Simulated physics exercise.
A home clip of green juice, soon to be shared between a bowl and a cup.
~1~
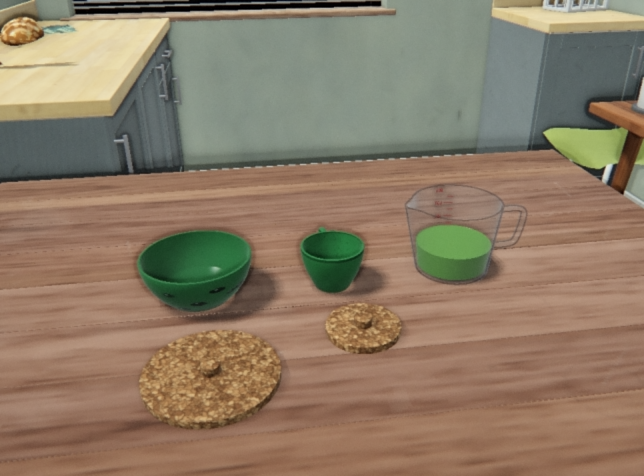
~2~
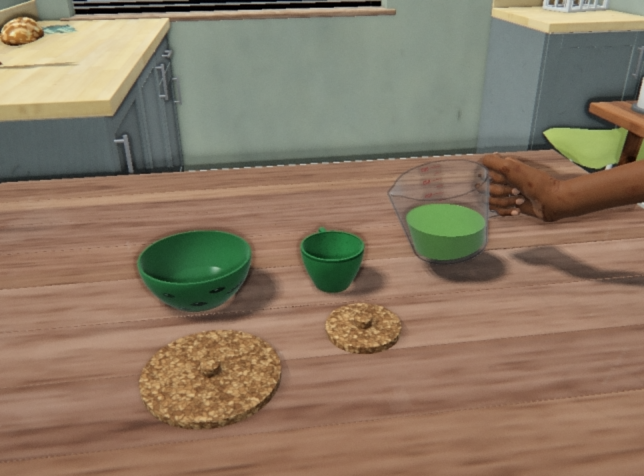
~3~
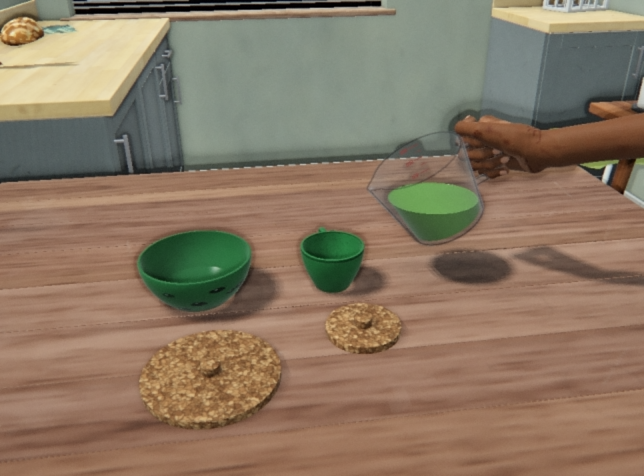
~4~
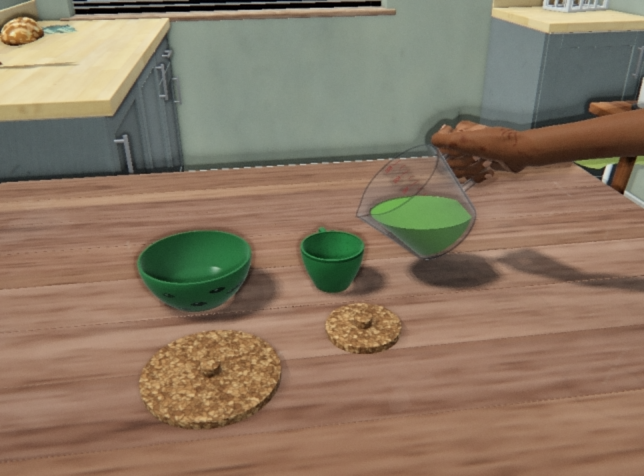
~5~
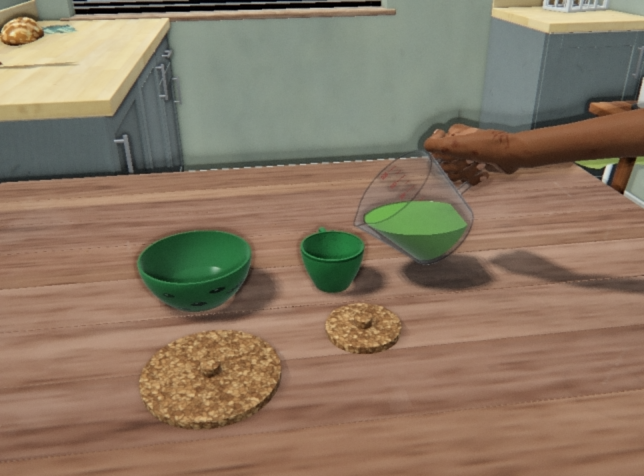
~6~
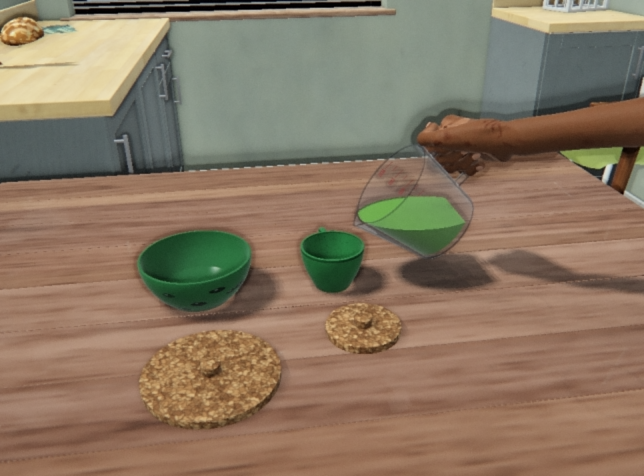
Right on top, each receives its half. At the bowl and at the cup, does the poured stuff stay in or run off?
The bowl keeps it I expect; the cup keeps it I expect.
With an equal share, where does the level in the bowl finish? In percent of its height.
It comes up to around 30 percent.
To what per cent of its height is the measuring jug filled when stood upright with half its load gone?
I'd guess around 20 in a hundred.
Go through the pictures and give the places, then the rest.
At the start; measuring jug (454, 233) about a third full; cup (333, 267) open; bowl (198, 278) open, in the first frame.
A hand has the measuring jug; measuring jug about a third full, surface at (446, 220); cup (333, 267) open, in the second frame.
Tilting; measuring jug (431, 189) tipped 30° with all of its load; bowl (198, 278) open, in the third frame.
No stream yet; measuring jug (420, 204) tipped 40° with all of its load; cup (333, 267) open, in the fourth frame.
Still nothing leaves it; measuring jug (417, 209) tipped 45° with all of its load; bowl (198, 278) open, in the fifth frame.
On the point of pouring; measuring jug (416, 204) tipped 50° with all of its load; cup (333, 267) open; bowl (198, 278) open, in the sixth frame.
Shortly, the green juice goes into the cup.
Then, the green juice goes into the bowl.
At the finish, the cup has its share inside; the bowl has its share inside.
